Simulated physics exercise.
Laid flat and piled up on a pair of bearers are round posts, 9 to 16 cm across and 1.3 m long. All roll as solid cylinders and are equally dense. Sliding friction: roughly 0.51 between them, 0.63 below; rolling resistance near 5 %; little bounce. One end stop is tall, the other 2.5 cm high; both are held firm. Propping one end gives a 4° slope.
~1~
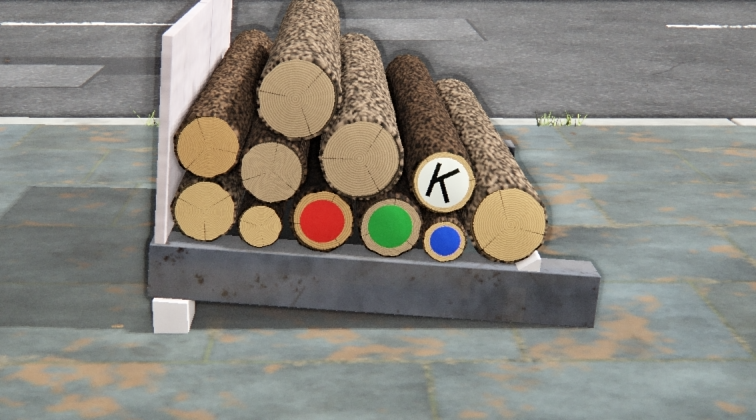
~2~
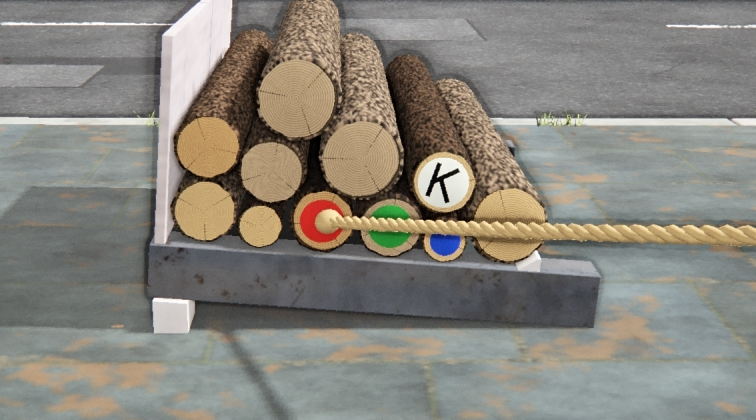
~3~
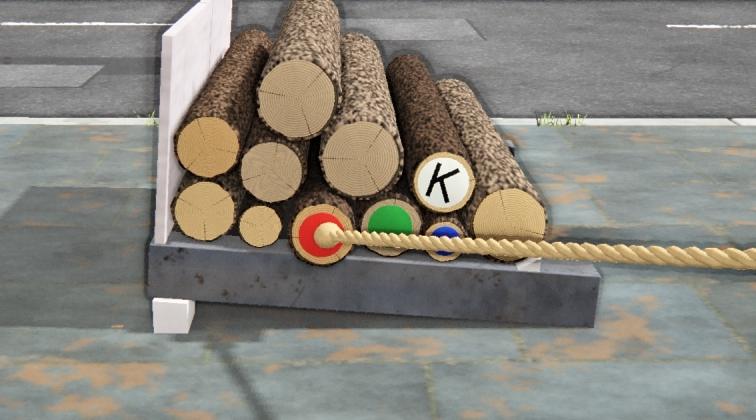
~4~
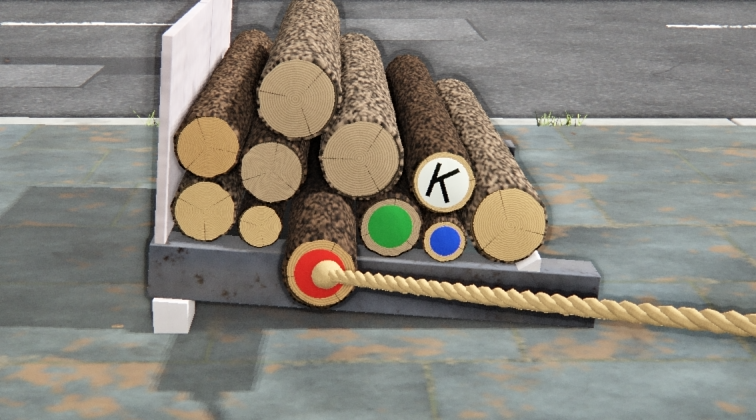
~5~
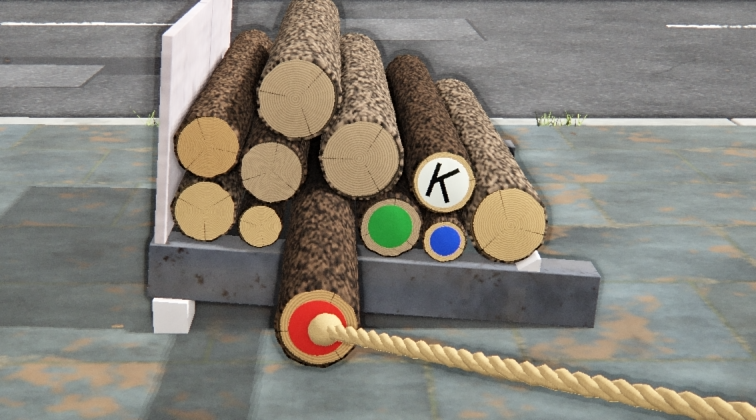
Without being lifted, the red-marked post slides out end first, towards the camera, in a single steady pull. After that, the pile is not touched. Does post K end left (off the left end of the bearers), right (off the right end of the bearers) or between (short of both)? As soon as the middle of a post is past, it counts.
Post K ends between.
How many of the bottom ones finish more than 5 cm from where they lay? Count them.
I make it 0 in all.
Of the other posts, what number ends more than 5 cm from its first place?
Exactly 0 in total.
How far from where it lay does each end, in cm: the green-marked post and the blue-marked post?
The green-marked post shifts by 0 and the blue-marked post shifts by 0.
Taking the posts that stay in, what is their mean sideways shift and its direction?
Mean shift: Approx. 0 cm, leftward.
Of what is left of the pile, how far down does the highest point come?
About 0 cm.
Another 0.49 s on from the last picture, 0 now displaced over 5 cm; not one off the ends of the bearers; K in place.
Another 0.58 s on from the last picture, 0 now displaced over 5 cm; not one off the ends of the bearers; K in place.
At rest 0.8 s after the last picture, 0 moved over 5 cm; not one off the ends of the bearers; K in place; top of the pile 53 cm high, from 53 cm.
